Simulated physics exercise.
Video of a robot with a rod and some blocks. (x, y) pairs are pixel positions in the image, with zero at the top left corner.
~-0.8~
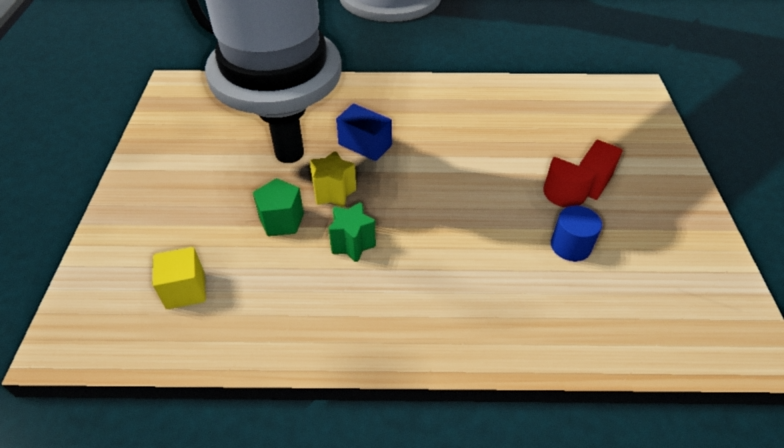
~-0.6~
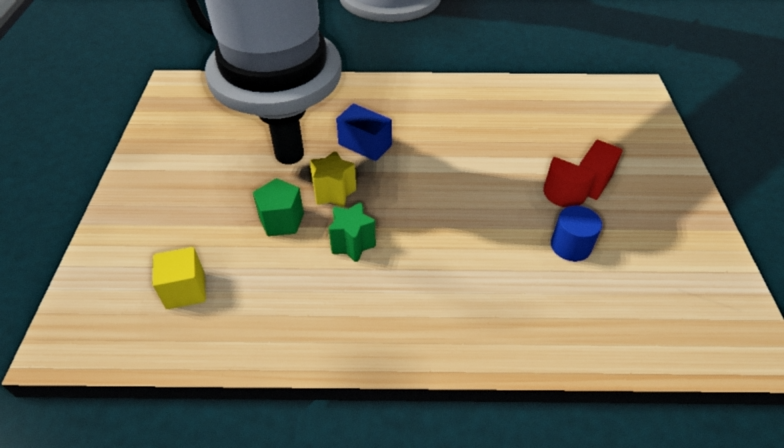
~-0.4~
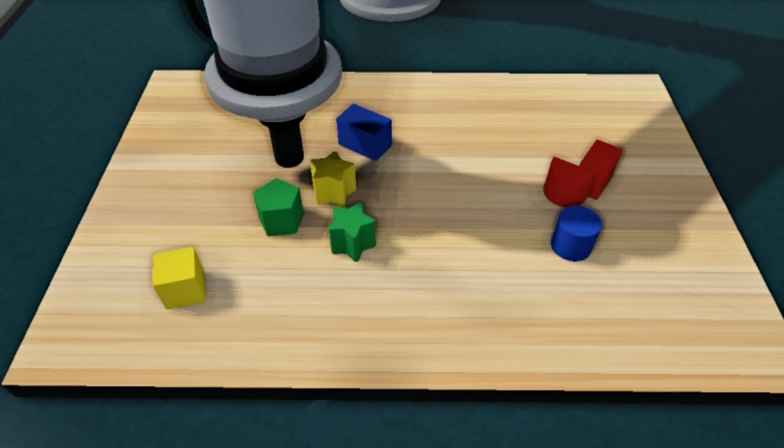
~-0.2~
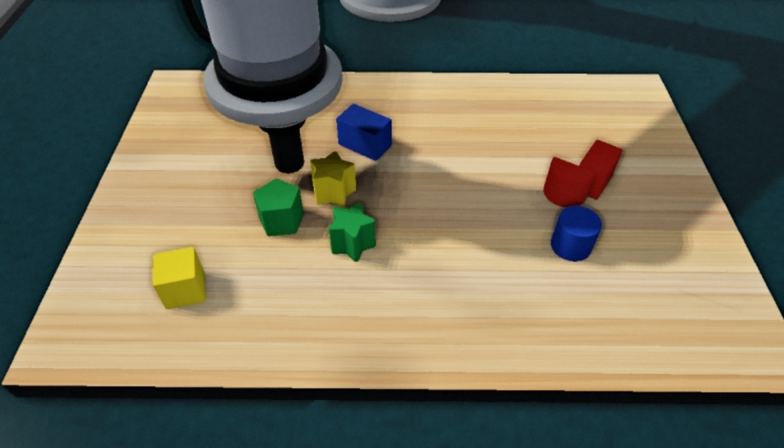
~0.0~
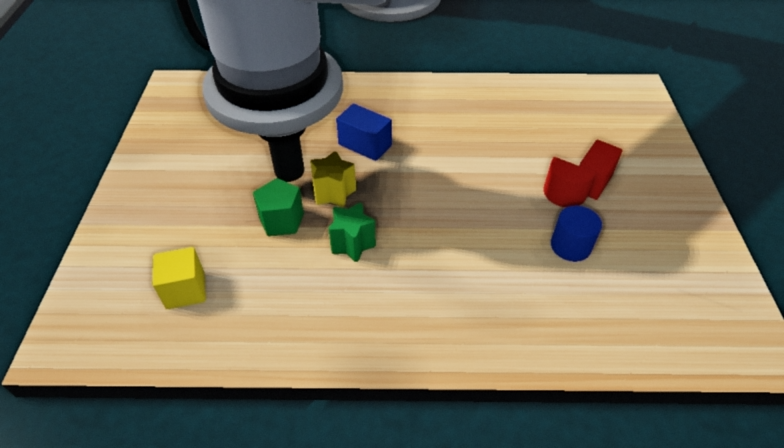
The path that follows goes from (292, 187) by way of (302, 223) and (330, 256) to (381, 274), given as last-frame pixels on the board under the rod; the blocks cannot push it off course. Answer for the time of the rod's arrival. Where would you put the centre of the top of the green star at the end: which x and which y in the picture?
Its top middle: (381, 221).
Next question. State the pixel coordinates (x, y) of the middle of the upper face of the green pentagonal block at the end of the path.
Its top middle will sit at (265, 219).
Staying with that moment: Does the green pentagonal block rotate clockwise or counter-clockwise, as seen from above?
That block twists clockwise.
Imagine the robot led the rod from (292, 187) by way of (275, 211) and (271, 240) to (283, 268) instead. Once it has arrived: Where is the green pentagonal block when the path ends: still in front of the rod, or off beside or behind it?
Held in front.
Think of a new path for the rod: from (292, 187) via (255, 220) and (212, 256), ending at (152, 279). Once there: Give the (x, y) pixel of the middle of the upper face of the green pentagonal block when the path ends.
By then it is at (266, 220).
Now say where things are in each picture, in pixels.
The first frame shows lower end of the rod at (290, 155), tops of blocks, green pentagonal block at (276, 195), yellow star at (331, 166), green star at (351, 219).
The second frame shows rod at (290, 156), blocks as before.
The third frame shows rod at (290, 160), blocks as before.
The fourth frame shows rod at (290, 165), blocks as before.
The fifth frame shows rod at (290, 173), green pentagonal block at (276, 195), yellow star at (331, 166), green star at (351, 219).
What follows on the original path. One third of the way, rod at (300, 211); green pentagonal block at (267, 217), turned 25° clockwise.
Two thirds of the way, rod at (329, 243); green pentagonal block at (265, 219), turned 35° clockwise; green star at (359, 221), turned 30° anticlockwise.
At the end, rod at (381, 261); green pentagonal block at (265, 219), turned 35° clockwise; yellow star not moved; green star at (381, 221), turned 85° anticlockwise.
